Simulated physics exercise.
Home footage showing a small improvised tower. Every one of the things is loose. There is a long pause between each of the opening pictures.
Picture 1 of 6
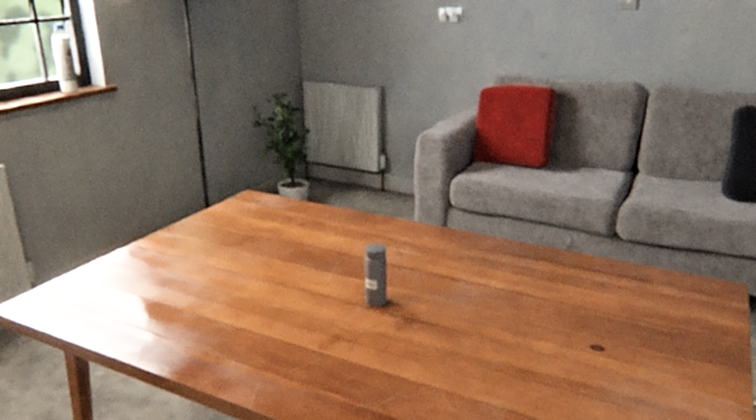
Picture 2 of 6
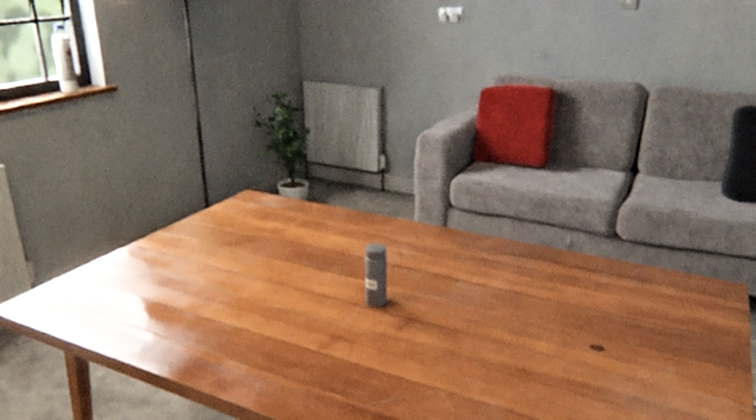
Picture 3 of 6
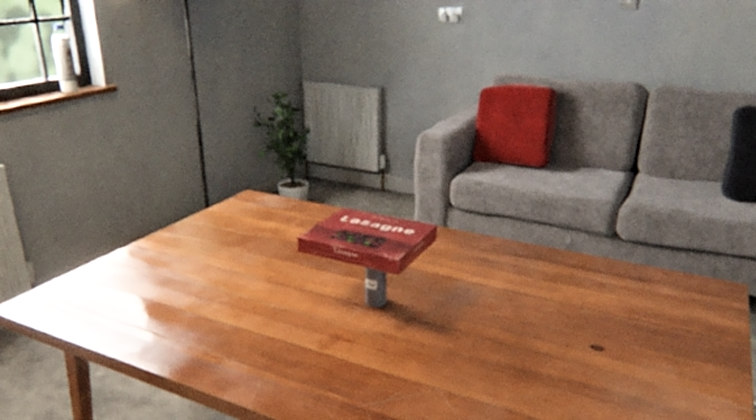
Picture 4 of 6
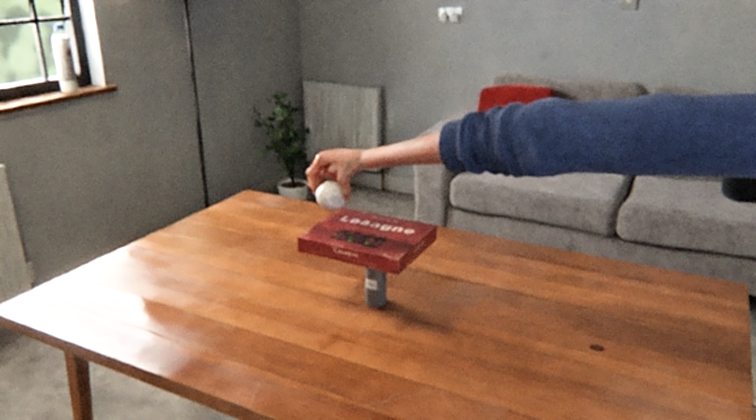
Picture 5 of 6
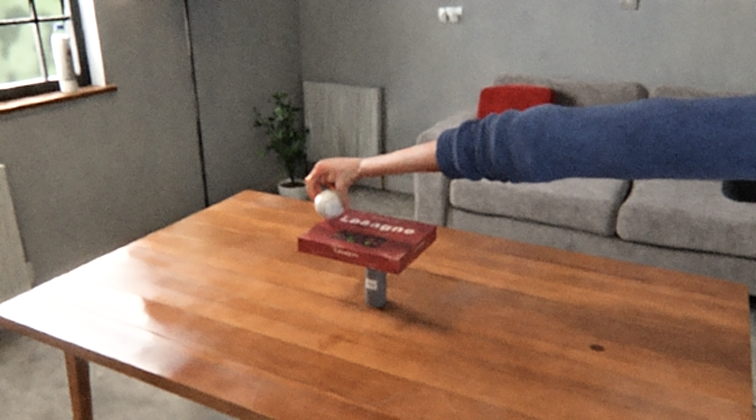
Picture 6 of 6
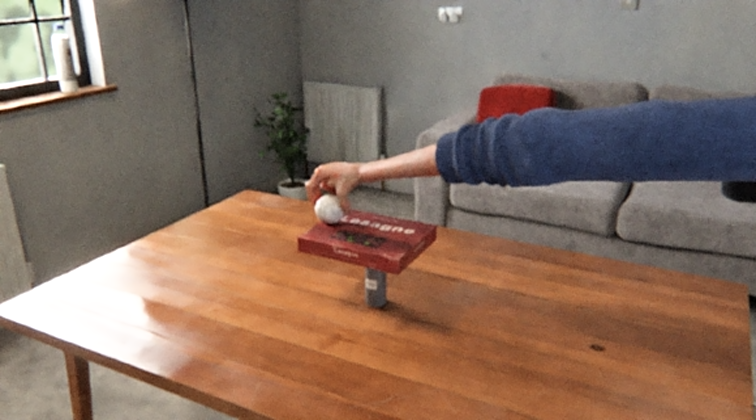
On a wooden table, a hand lowers a white onion onto a red packet.
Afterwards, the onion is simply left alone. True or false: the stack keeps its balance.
False.
Then, 0.30 s past the last view, white onion now fallen; red packet rocked 40° from its first pose.
Then, 0.40 s past the last view, red packet on its side.
Then, 0.60 s past the last view, red packet now fallen.
Then, 1.00 s past the last view, things are still on the move.
Finally, fallen, red packet and white onion; grey shaker still in place. The stack gives way.
